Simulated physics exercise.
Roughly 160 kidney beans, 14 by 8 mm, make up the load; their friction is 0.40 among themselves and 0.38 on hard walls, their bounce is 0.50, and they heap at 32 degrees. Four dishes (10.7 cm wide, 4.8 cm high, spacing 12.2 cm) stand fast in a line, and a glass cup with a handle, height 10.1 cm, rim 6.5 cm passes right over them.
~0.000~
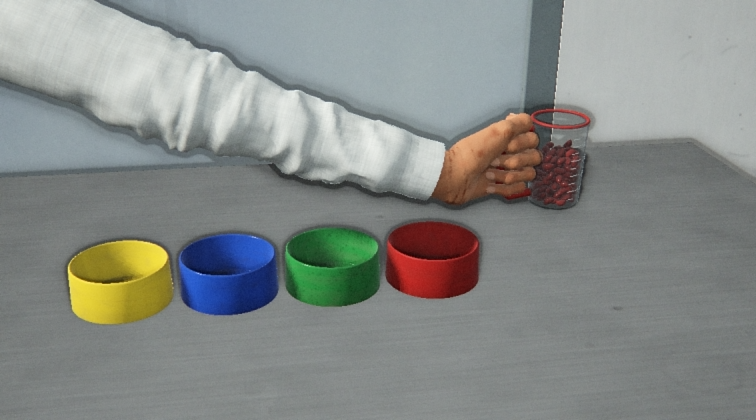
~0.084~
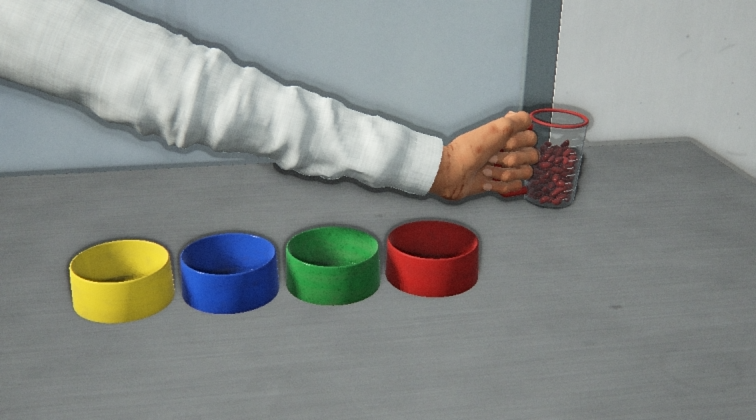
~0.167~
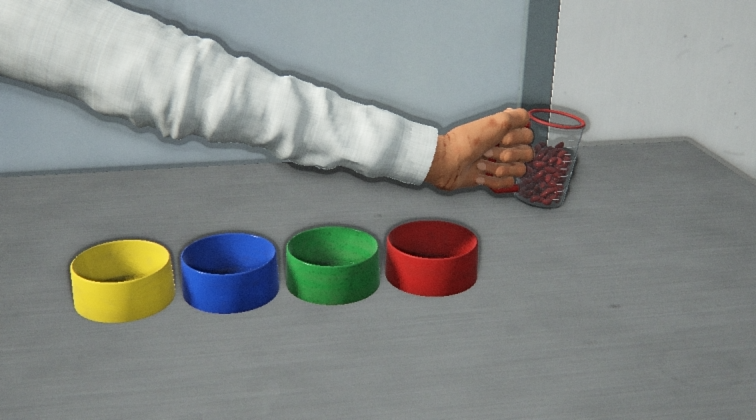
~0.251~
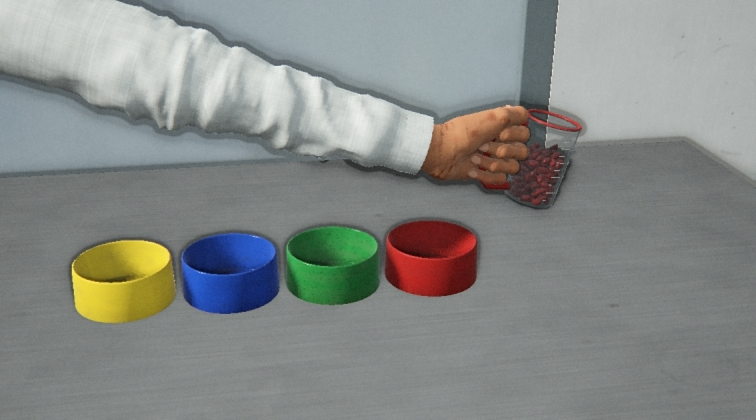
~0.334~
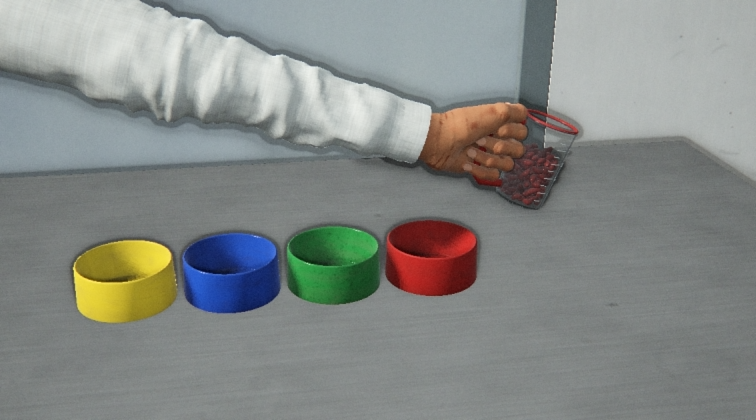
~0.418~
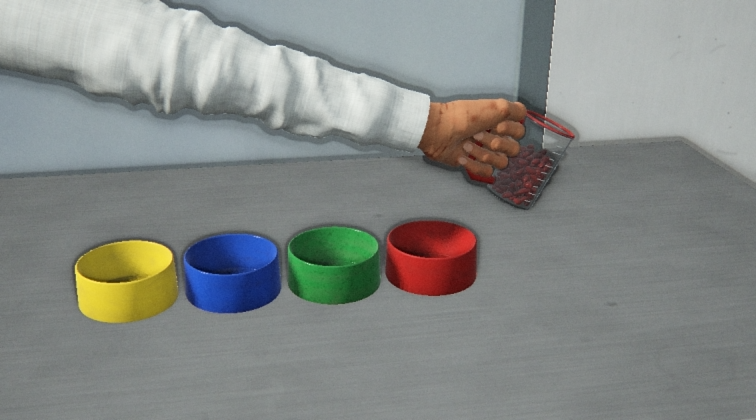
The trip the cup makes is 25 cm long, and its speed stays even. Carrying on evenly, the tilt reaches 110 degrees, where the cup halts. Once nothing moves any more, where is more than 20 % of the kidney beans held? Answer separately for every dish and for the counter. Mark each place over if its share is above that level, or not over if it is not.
Red dish: Over, blue dish: Not over, green dish: Not over, yellow dish: Not over, counter: Over.
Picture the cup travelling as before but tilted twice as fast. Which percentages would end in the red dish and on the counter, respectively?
Result - red dish: 0; counter: 100.
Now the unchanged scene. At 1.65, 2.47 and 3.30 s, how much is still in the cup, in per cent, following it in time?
Around 90 per cent at the first moment, 15 at the second and 0 at the third.
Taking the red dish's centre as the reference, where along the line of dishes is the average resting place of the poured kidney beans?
Offset: About 6 cm, rightward.
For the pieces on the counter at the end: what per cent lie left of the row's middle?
It's close to 0 in a hundred.
After 1.65 s, tilt 110 degrees; cup holds 90 %.
Then, at 2.47 s, tilt 110 degrees; cup holds 15 %, red 40 %.
After 3.30 s, tilt 110 degrees; cup holds 0 %, red 50 %.
In the end, at 3.6 s, red 50 %, blue 0 %, green 0 %, yellow 0 %, counter 50 %.
